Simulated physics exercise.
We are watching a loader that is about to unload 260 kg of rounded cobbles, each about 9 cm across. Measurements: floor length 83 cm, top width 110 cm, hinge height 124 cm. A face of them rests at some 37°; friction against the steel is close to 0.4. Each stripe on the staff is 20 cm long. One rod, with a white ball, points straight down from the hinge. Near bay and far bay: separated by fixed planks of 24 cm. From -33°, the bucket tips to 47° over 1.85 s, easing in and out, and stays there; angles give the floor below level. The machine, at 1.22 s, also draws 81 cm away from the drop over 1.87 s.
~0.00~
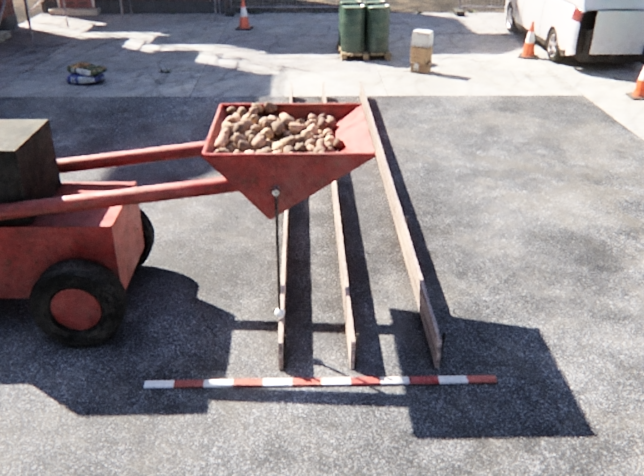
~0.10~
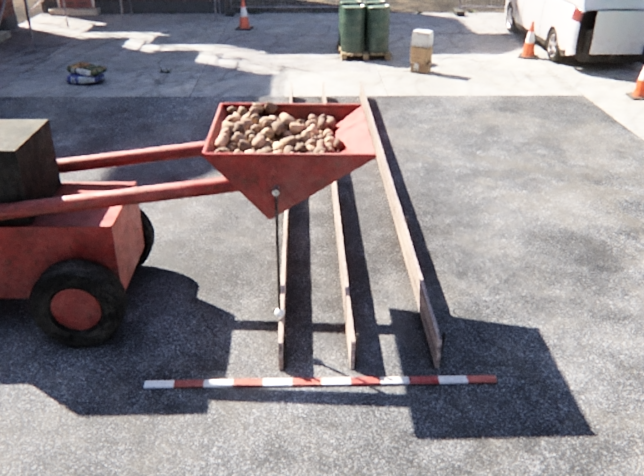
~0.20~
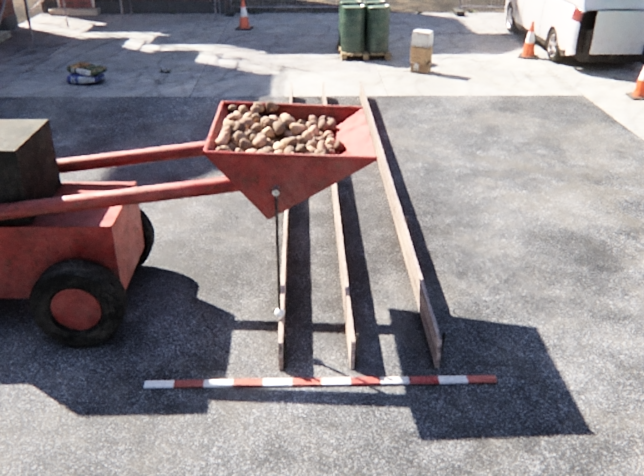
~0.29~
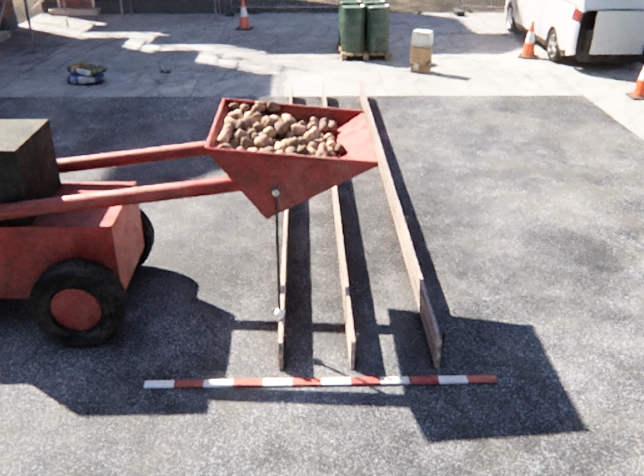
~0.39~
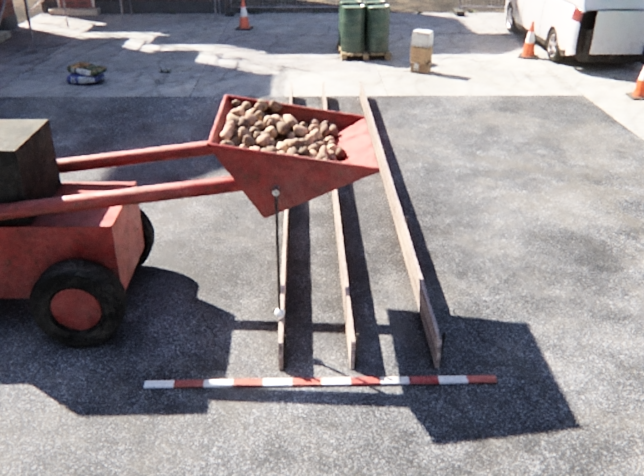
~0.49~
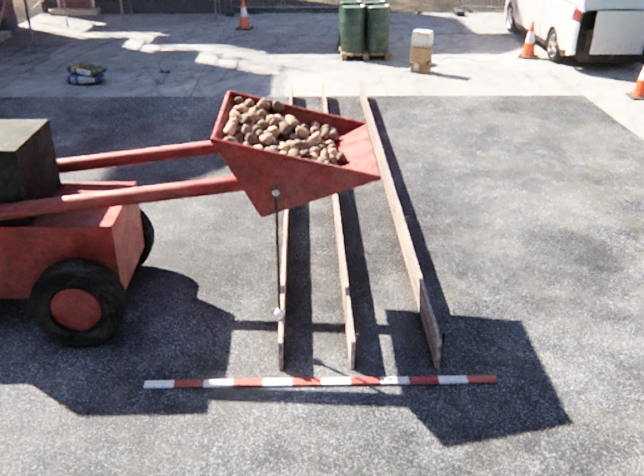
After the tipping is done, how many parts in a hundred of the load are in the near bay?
About 35 out of 100.
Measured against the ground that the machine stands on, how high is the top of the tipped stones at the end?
Some 26 cm above that level.
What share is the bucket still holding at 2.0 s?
Roughly 0 per cent is still inside.
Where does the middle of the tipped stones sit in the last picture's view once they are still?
The tipped stones centre close to (363, 293).
After 1.4 s the floor is at 35°; 93 % in the bucket, 2 % in the near bay, 5 % in the far bay; the foremost stones are at (356, 206).
After 2.0 s the floor is at 47°; 0 % in the bucket, 39 % in the near bay, 61 % in the far bay; the foremost stones are at (414, 287).
After 3.5 s the floor is at 47°; 0 % in the bucket, 37 % in the near bay, 61 % in the far bay, 1 % past the last board; the foremost stones are at (445, 303).
After 6.2 s the floor is at 47°; 0 % in the bucket, 37 % in the near bay, 61 % in the far bay, 1 % past the last board; the foremost stones are at (445, 303).
